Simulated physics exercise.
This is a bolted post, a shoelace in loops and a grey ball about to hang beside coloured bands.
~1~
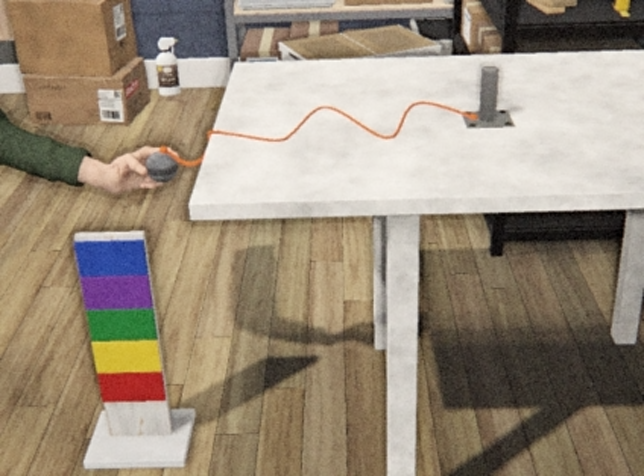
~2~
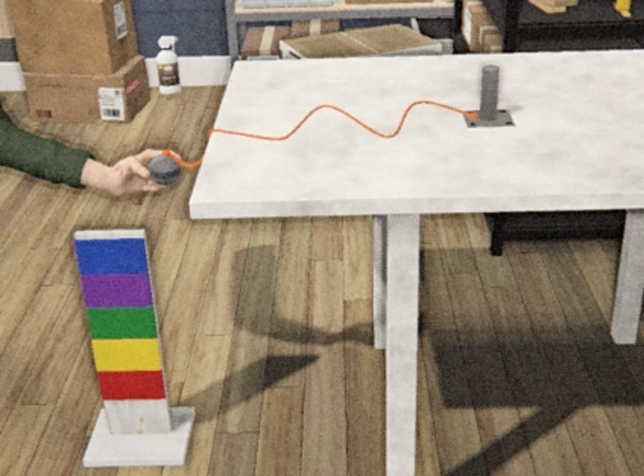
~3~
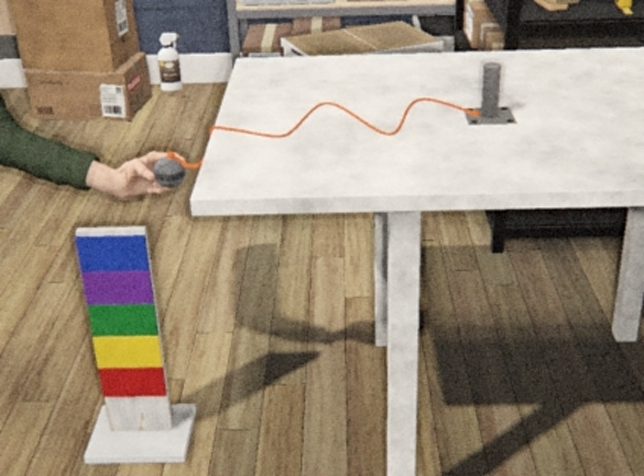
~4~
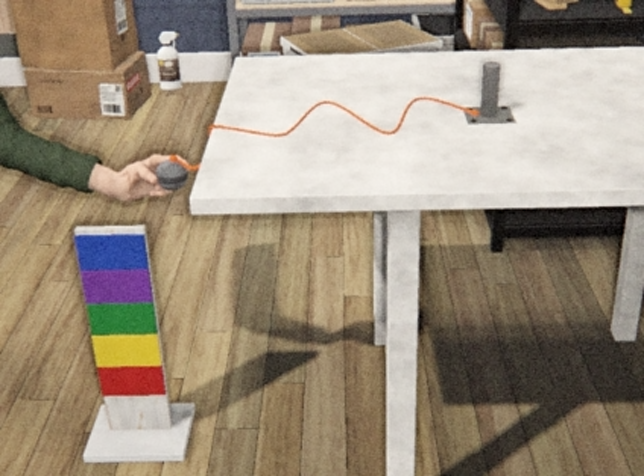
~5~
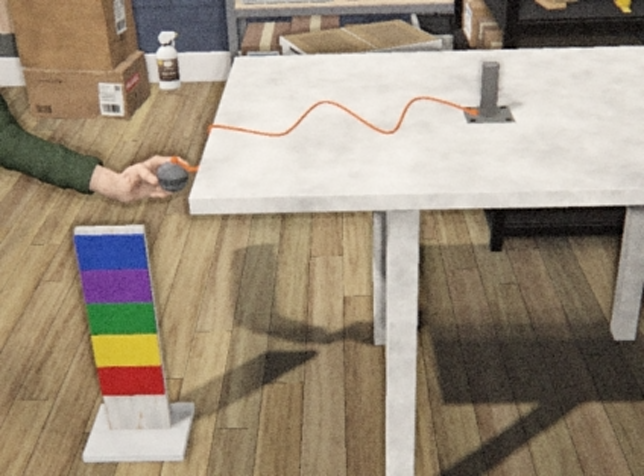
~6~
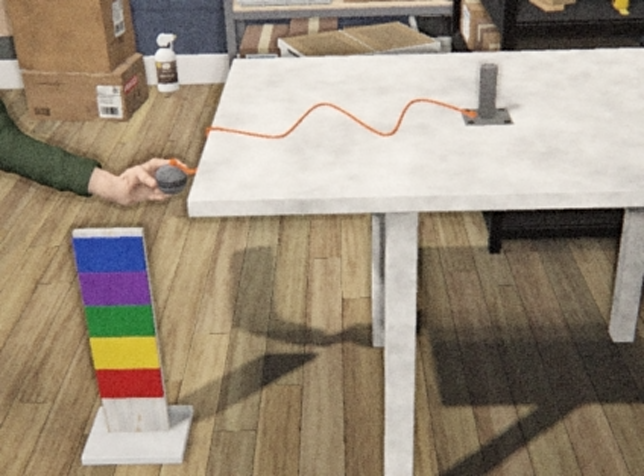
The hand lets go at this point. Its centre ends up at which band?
At the red one.
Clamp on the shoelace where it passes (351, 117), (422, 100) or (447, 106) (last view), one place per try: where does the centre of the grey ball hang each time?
Those spots come out as (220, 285), (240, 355) and (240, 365).
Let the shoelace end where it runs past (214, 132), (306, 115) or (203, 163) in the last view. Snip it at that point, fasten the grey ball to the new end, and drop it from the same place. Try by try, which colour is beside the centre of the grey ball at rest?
Lab note - try 1: Green; try 2: None, it hangs higher; try 3: Yellow.
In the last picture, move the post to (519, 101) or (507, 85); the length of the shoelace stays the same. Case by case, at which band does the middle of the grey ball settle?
Result 1: Yellow. Result 2: Yellow.
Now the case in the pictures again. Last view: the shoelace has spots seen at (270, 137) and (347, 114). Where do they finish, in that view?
First: (227, 253). Second: (218, 125).
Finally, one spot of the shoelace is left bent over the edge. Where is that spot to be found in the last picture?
The bit in question sits close to (344, 112).
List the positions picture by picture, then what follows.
Grey ball (162, 167); blue (111, 260); purple (116, 294); green (122, 326); yellow (127, 358); red (132, 388), in the first picture.
Grey ball (165, 170); shoelace through (440, 105) (401, 127) (352, 118) (303, 122) (237, 134), in the second picture.
Grey ball (170, 172), in the third picture.
Grey ball (172, 175); shoelace through (441, 102) (401, 123) (353, 114) (303, 118) (237, 130), in the fourth picture.
Grey ball (173, 176), in the fifth picture.
Grey ball (171, 179); shoelace through (439, 103) (399, 125) (350, 116) (301, 120) (235, 132), in the sixth picture.
Soon after, ball near (202, 376); level with red.
Then, ball near (264, 371); level with red.
Further on, ball near (217, 380); level with red.
At rest, ball near (243, 379); level with red. At red.
